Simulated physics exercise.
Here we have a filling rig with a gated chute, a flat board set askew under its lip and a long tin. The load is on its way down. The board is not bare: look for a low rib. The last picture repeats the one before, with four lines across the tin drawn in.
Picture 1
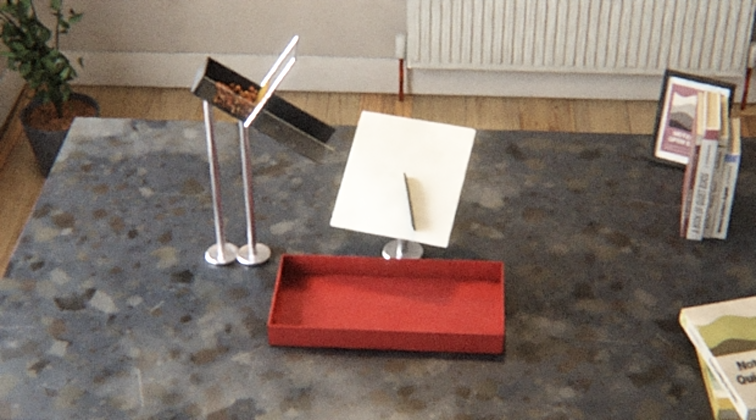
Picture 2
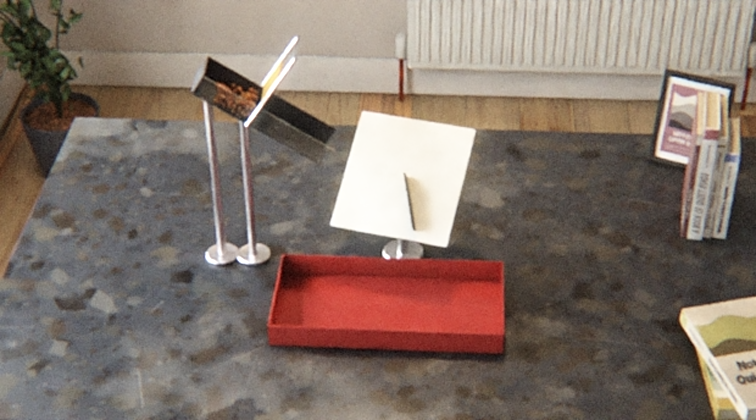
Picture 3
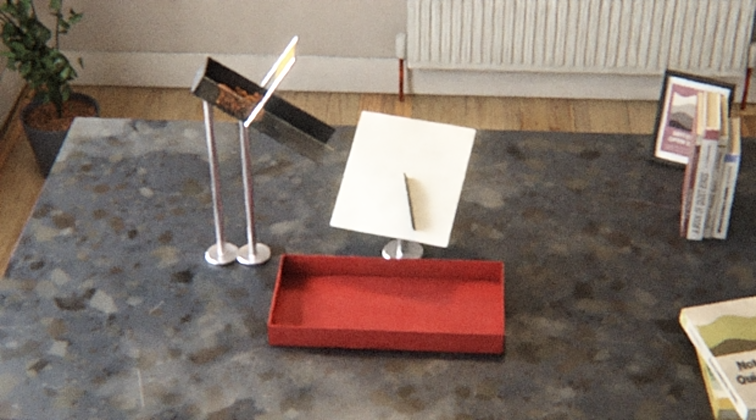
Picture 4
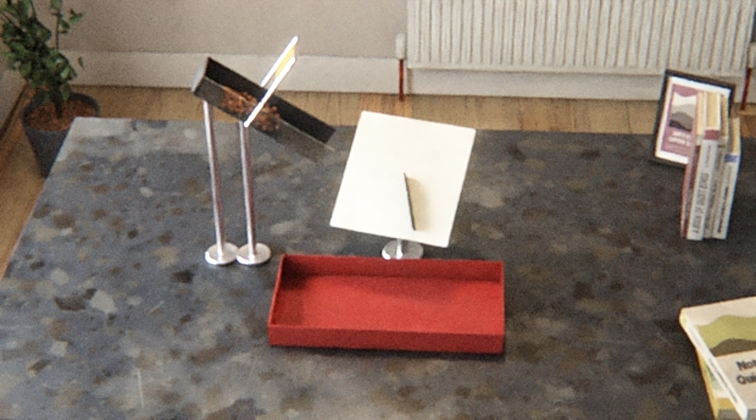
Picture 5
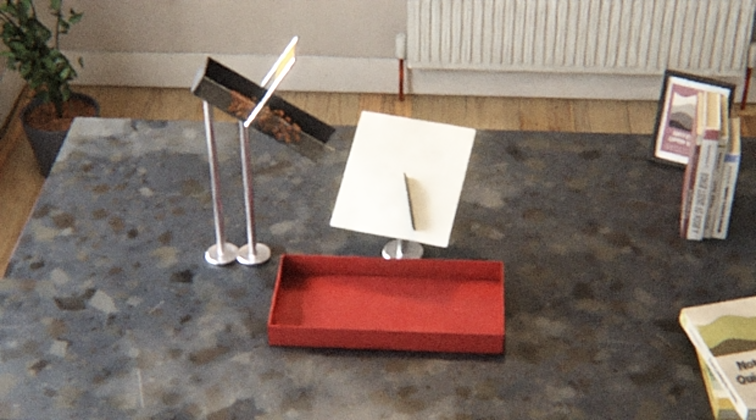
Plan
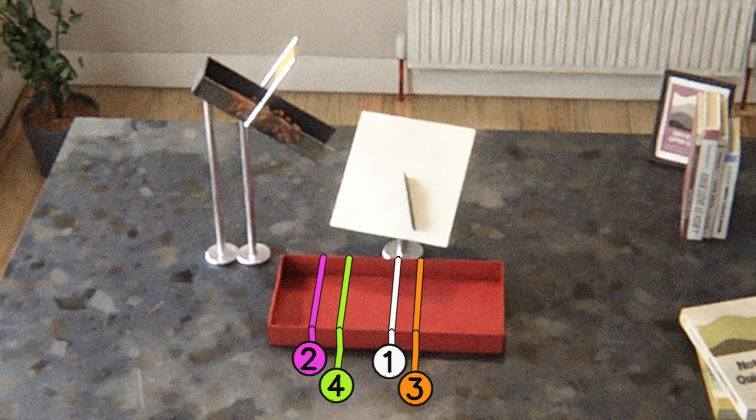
Small brown balls slide down a tilted dark chute toward a cream board above a red tray.
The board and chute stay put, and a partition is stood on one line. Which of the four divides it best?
It is 1.
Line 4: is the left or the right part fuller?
More lands on the right.
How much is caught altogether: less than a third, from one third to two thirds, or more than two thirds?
It is more than two thirds.
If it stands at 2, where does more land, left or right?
The right side.
On the marked copy, line 1 crosses the front rim at (391, 330); line 2 crosses the front rim at (311, 327); line 3 crosses the front rim at (415, 331); line 4 crosses the front rim at (339, 328).
With 1, of what is caught, about half on the left of the divider, about half on the right.
With 2, of what is caught, a stray few on the left of the divider, nearly all on the right.
With 3, of what is caught, nearly all on the left of the divider, a small part on the right.
With 4, of what is caught, a small part on the left of the divider, nearly all on the right.
